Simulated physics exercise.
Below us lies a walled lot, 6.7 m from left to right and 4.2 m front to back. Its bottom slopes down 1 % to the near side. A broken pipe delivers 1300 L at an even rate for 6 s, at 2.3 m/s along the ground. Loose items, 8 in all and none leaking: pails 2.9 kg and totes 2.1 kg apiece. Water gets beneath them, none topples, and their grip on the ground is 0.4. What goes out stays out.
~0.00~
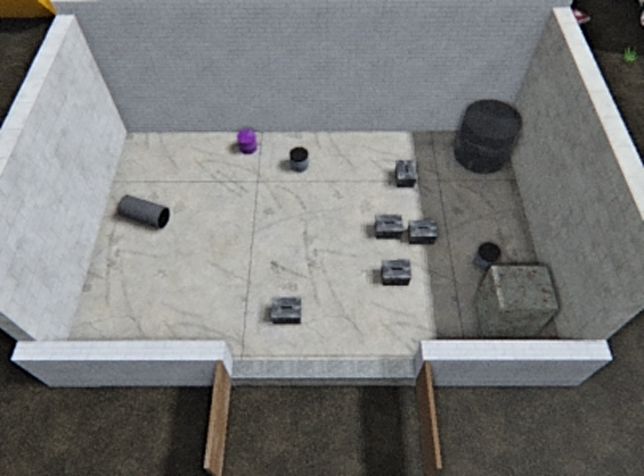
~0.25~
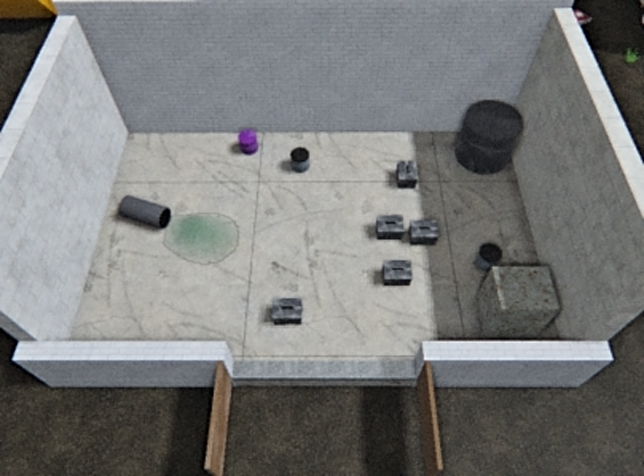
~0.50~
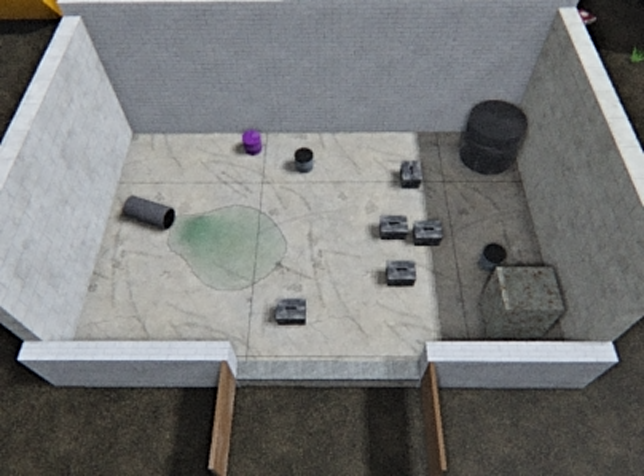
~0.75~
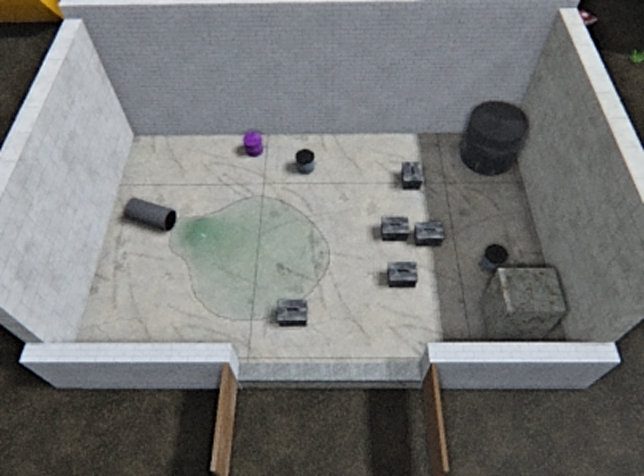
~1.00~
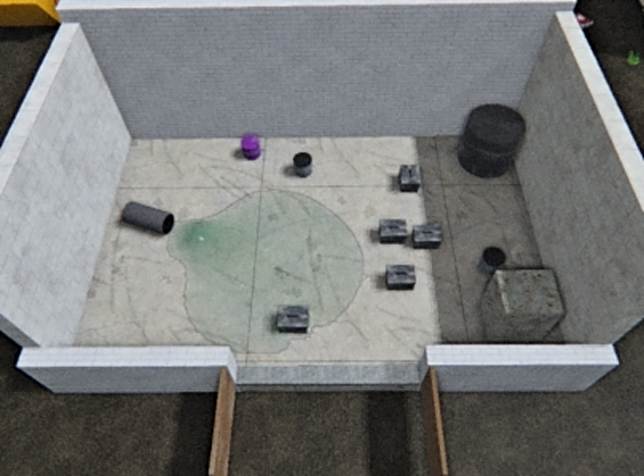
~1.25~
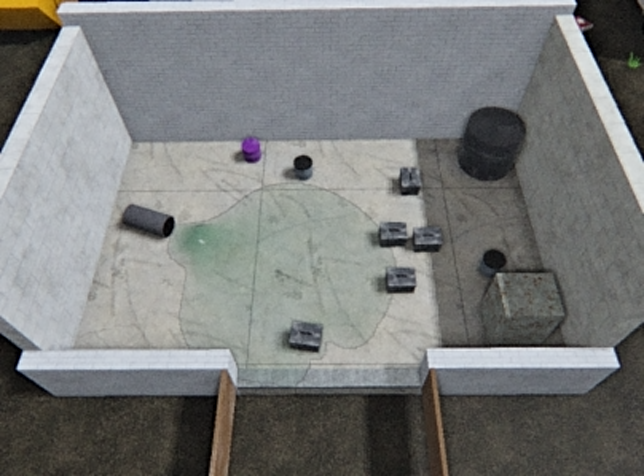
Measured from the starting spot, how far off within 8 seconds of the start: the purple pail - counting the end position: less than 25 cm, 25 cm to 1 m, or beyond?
The purple pail holds its place.
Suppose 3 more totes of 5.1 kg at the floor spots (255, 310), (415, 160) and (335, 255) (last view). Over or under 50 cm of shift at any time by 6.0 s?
In that order: More, under, past it.
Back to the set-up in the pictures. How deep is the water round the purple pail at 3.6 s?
About 0 cm.
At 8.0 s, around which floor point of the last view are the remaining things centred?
At about (432, 203).
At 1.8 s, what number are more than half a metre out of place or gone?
I count 1.
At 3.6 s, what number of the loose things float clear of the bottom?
4 of them.
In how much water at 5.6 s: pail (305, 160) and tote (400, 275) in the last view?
Roughly 2 and 11 cm.
After 1.8 s the purple pail is near (251, 145), 0.0 m from its start, aground; 0 of 8 are out; 1 afloat.
After 3.6 s the purple pail is near (251, 145), 0.0 m from its start, aground; 1 of 8 are out; 4 afloat.
After 5.6 s the purple pail is near (251, 145), 0.0 m from its start, aground; 1 of 8 are out; 5 afloat.
After 8.0 s the purple pail is near (251, 145), 0.0 m from its start, aground; 1 of 8 are out; 5 afloat.
